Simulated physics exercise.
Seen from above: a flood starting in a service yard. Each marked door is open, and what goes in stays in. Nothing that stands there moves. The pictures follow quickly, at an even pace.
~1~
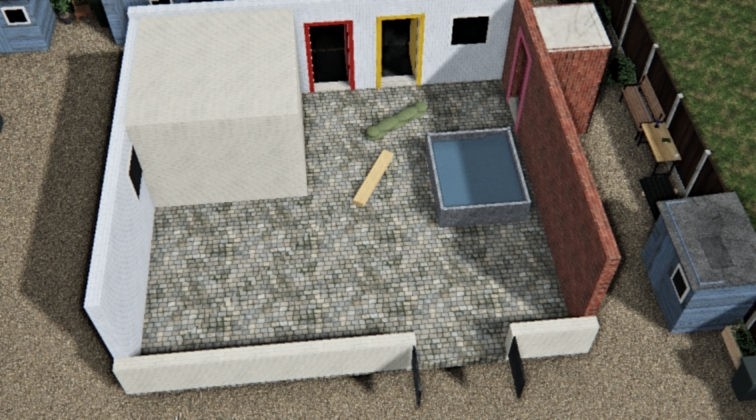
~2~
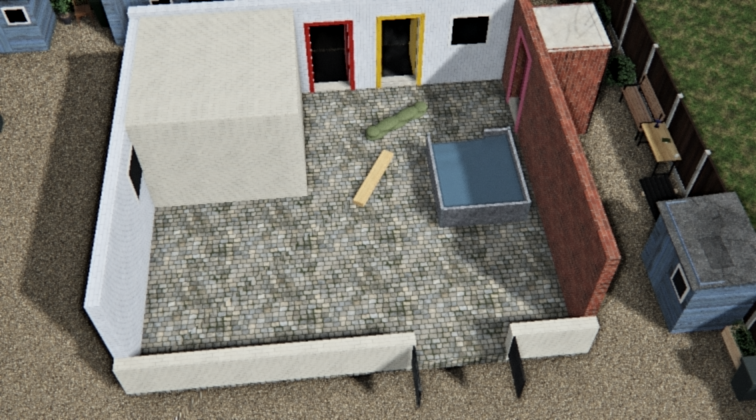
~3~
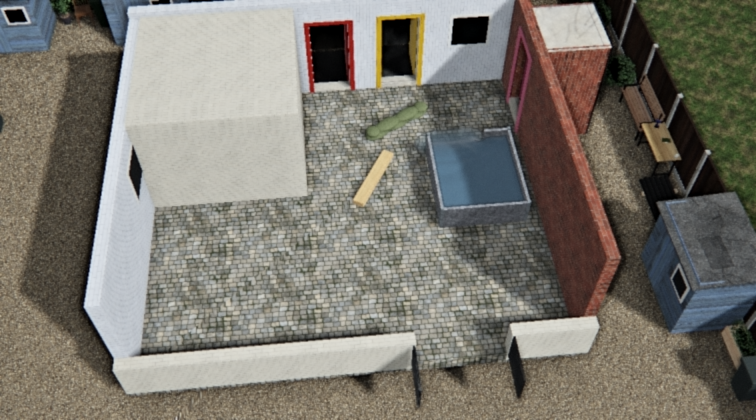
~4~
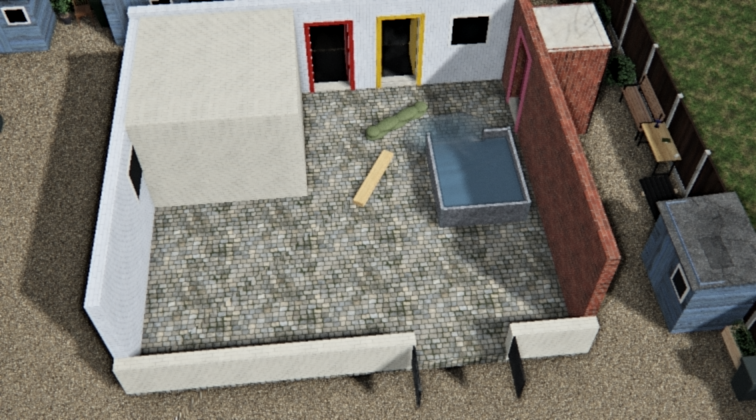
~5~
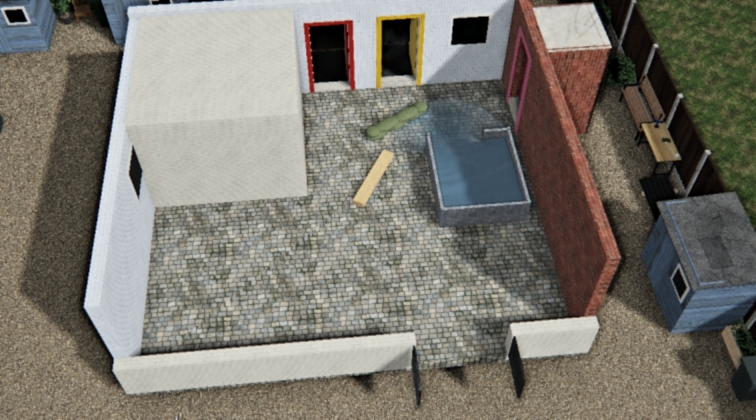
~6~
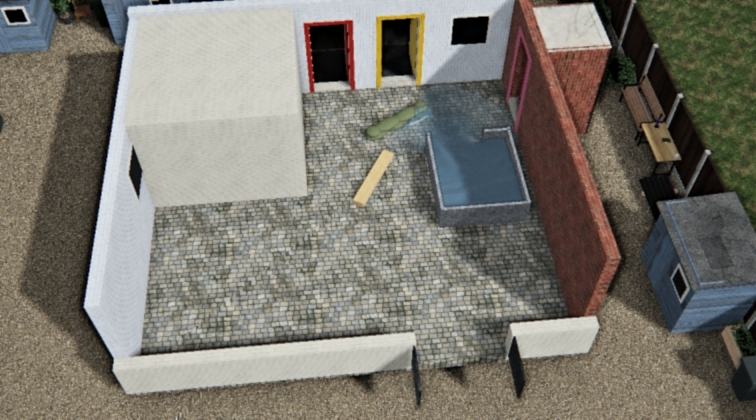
Water poured out over the far side of a square tank in a walled, paved yard, then spread across the paving toward the back wall and around a green object lying nearby.
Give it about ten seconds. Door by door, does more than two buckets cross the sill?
In the end: The red door stays under that; the pink door stays under that; the yellow door stays under that.
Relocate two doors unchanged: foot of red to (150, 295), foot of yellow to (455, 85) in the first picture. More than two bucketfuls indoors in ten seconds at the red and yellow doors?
One by one: Red keeps below it, yellow takes more.
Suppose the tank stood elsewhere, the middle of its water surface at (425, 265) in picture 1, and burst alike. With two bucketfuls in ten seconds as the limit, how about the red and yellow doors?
My reading: The red one takes more; the yellow one keeps below it.
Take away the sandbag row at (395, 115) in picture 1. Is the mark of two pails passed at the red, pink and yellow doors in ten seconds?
Then: The red door takes more; the pink door lets less in; the yellow door goes over.
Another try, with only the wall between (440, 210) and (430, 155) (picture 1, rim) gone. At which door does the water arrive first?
I say the red door.
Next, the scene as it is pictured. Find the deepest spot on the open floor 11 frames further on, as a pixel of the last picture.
Around (495, 79).
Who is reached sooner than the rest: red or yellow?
First comes the door marked yellow.
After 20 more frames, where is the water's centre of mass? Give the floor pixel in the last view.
I would point to (444, 144).
A moment on, water covers 10 % of the floor; the red door not reached, the pink door wet at the sill, nothing in, the yellow door wet at the sill, nothing in.
Next, water covers 20 % of the floor; the red door wet at the sill, nothing in, the pink door wet at the sill, nothing in, the yellow door under two buckets in.
Then, water covers 35 % of the floor; the red door wet at the sill, nothing in, the pink door wet at the sill, nothing in, the yellow door under two buckets in.
Later, water covers 50 % of the floor; the red door under two buckets in, the pink door wet at the sill, nothing in, the yellow door under two buckets in.
In the end, water covers 75 % of the floor; the red door under two buckets in, the pink door wet at the sill, nothing in, the yellow door under two buckets in.
